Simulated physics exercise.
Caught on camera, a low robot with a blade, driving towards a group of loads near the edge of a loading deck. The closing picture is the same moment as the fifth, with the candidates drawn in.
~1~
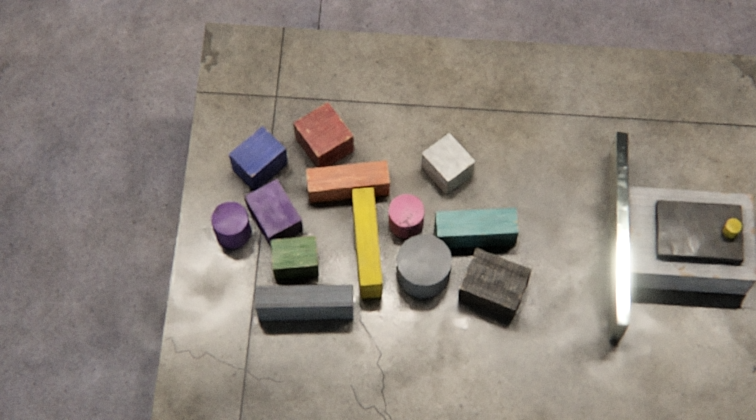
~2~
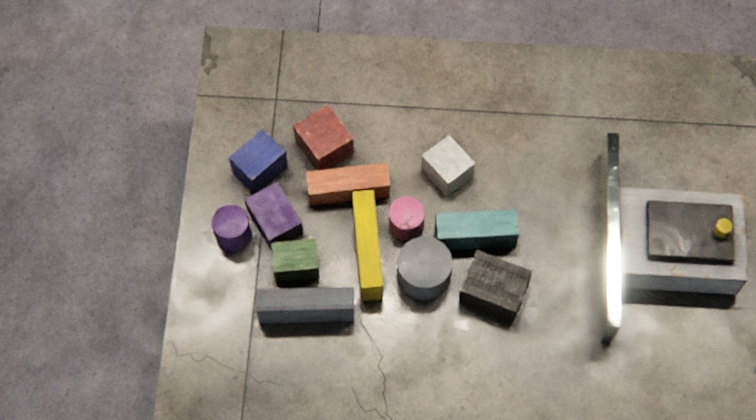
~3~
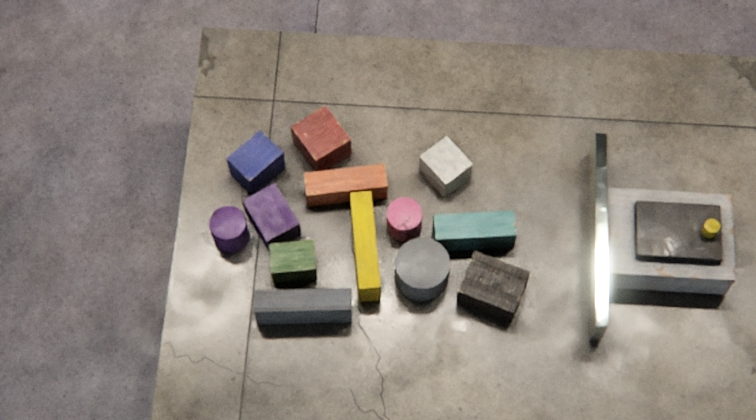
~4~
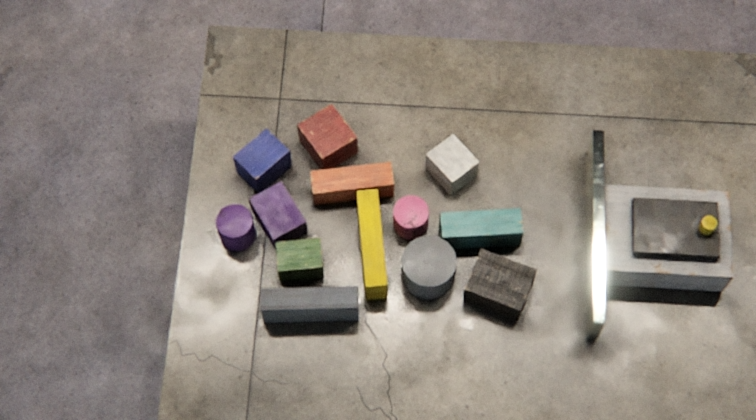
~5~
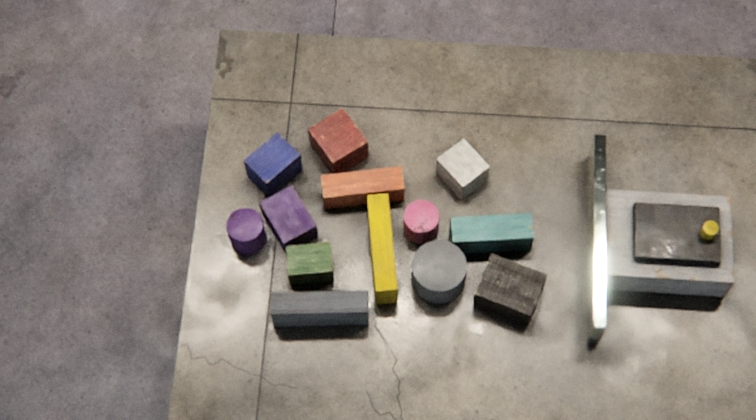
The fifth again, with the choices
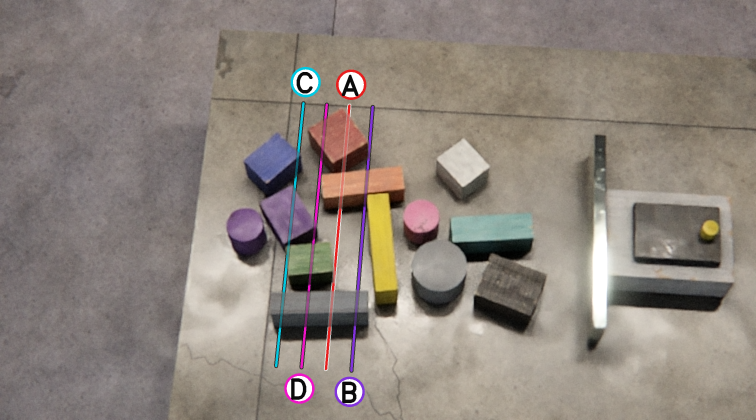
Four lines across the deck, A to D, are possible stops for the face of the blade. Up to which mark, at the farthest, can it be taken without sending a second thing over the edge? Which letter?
The farthest such stop is B.
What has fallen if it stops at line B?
The purple canister.
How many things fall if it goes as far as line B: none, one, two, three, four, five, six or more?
One.
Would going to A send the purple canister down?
Yes.
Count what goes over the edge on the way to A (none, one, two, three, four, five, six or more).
By then, three.
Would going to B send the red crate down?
No.
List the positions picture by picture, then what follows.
In the first frame, green crate (295, 258); yellow stick (367, 243); pink canister (406, 217).
In the second frame, robot (684, 231); blue crate (259, 162).
In the third frame, robot (672, 231); black crate (493, 287).
In the fourth frame, robot (669, 228); grey stick (311, 305).
In the fifth frame, robot (670, 233); white crate (462, 169); purple canister (247, 232); orange bar (363, 188).
On the marked copy, A at (338, 232); B at (362, 233); C at (290, 229); D at (315, 230).
Taking B. A third of the way, robot (585, 227); black crate (474, 298); grey canister (419, 273).
Two thirds of the way, robot (500, 222); purple canister (231, 231); grey stick (249, 325).
When it is over, robot (436, 219); purple canister over the edge; purple crate (208, 213); one fallen.
As for the rest, A drops three; C drops five; D drops four.
